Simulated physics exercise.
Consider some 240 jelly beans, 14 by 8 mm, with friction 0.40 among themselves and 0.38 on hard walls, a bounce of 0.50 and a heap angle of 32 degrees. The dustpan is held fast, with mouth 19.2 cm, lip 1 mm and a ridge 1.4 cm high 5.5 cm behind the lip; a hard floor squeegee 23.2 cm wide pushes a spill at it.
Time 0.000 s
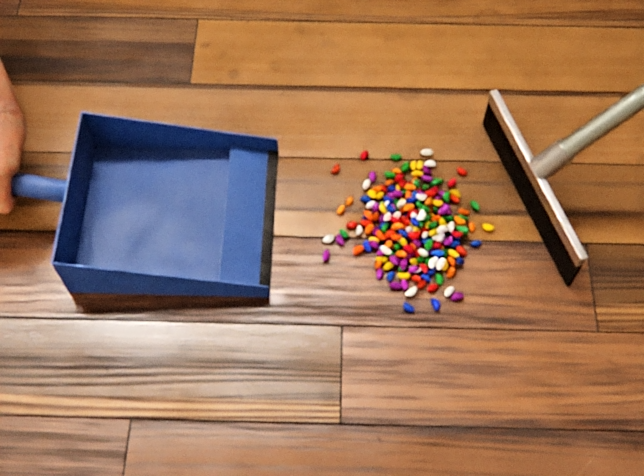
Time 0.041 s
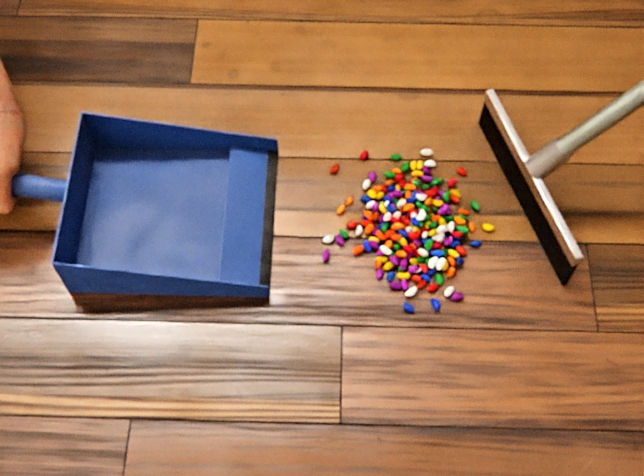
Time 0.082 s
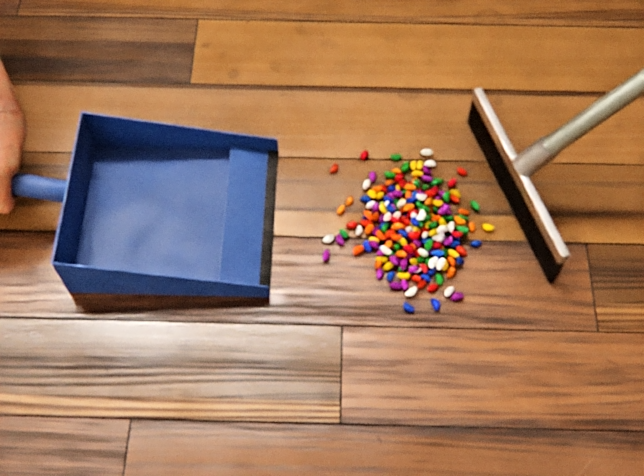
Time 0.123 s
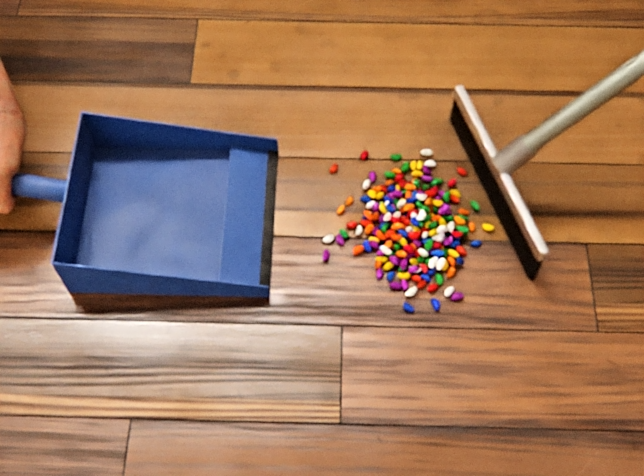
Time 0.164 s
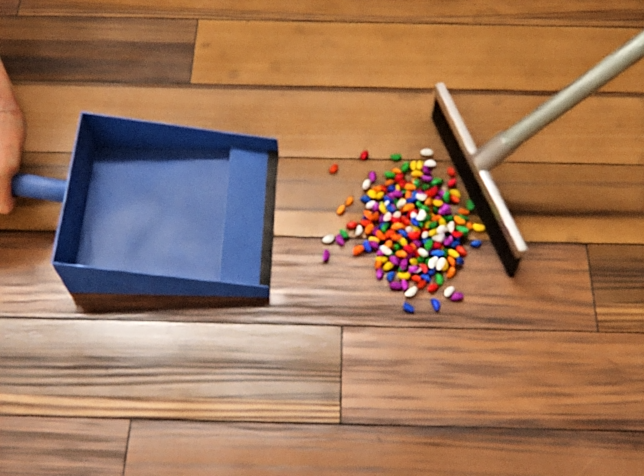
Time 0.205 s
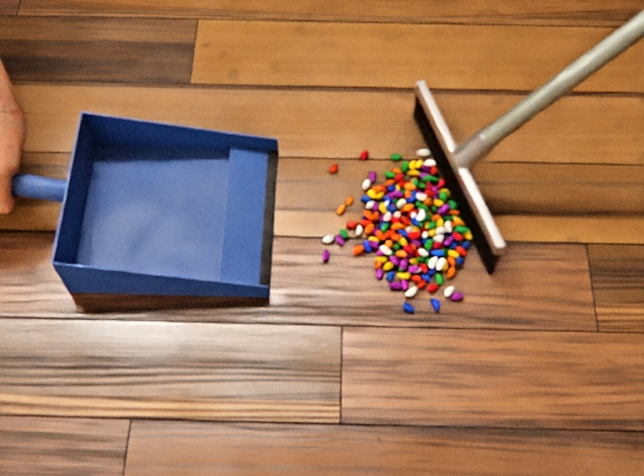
On a wooden plank floor, a hand at the left holds a blue dustpan still, facing a loose pile of multicoloured jelly beans. From the right, a long-handled squeegee slides leftward across the boards, closing the gap, then meets the pile's right edge and nudges the nearest pieces while the rest stay put.
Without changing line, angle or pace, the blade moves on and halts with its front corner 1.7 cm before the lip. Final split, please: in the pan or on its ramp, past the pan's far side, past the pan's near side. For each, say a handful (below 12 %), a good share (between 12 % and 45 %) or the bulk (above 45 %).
Split: In the pan or on its ramp a handful, past the pan's far side a handful, past the pan's near side a handful.
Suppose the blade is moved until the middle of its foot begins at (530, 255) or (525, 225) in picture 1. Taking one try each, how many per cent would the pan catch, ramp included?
About 15 and 5 per cent.
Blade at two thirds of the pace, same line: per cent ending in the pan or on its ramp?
Some 5 %.
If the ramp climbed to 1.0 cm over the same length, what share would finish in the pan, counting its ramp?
I'd expect close to 5 per cent.
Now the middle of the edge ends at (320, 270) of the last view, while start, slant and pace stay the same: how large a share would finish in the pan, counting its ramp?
I'd expect around 20 per cent.
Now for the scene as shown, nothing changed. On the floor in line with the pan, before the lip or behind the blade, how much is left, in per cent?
85 %.
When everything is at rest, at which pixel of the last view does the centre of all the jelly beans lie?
About (310, 239).
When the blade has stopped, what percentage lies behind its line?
Close to 15 percent.
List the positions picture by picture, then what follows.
Blade from (580, 261) to (493, 99), moved 0.0 cm, 0 of the pieces shifted so far; middle of the pieces at (414, 223); pan at (161, 218), in the first picture.
Blade from (575, 260) to (489, 98), moved 0.5 cm, 0 of the pieces shifted so far; middle of the pieces at (414, 223), in the second picture.
Blade from (562, 258) to (477, 97), moved 1.8 cm, 0 of the pieces shifted so far; middle of the pieces at (414, 223), in the third picture.
Blade from (541, 255) to (459, 94), moved 4.0 cm, 0 of the pieces shifted so far; middle of the pieces at (414, 223), in the fourth picture.
Blade from (520, 252) to (439, 92), moved 6.3 cm, 3 of the pieces shifted so far; middle of the pieces at (414, 223), in the fifth picture.
Blade from (498, 249) to (420, 90), moved 8.5 cm, 21 of the pieces shifted so far; middle of the pieces at (414, 224); pan at (161, 218). Its pace works out near 0.55 m/s, heading 8 degrees away from the viewer's side, in the sixth picture.
Then, at 0.35 s, middle of the blade 13 cm from the lip; 0 % over the lip, far side 0 %, near side 5 %.
After 0.45 s, middle of the blade 7 cm from the lip; 0 % over the lip, far side 5 %, near side 5 %.
After 0.68 s, middle of the blade 6 cm from the lip; 5 % over the lip, far side 5 %, near side 5 %.
In the end, at 1.9 s, pan 5 %, far side 5 %, near side 5 %, in front of the lip or behind the blade 85 %.
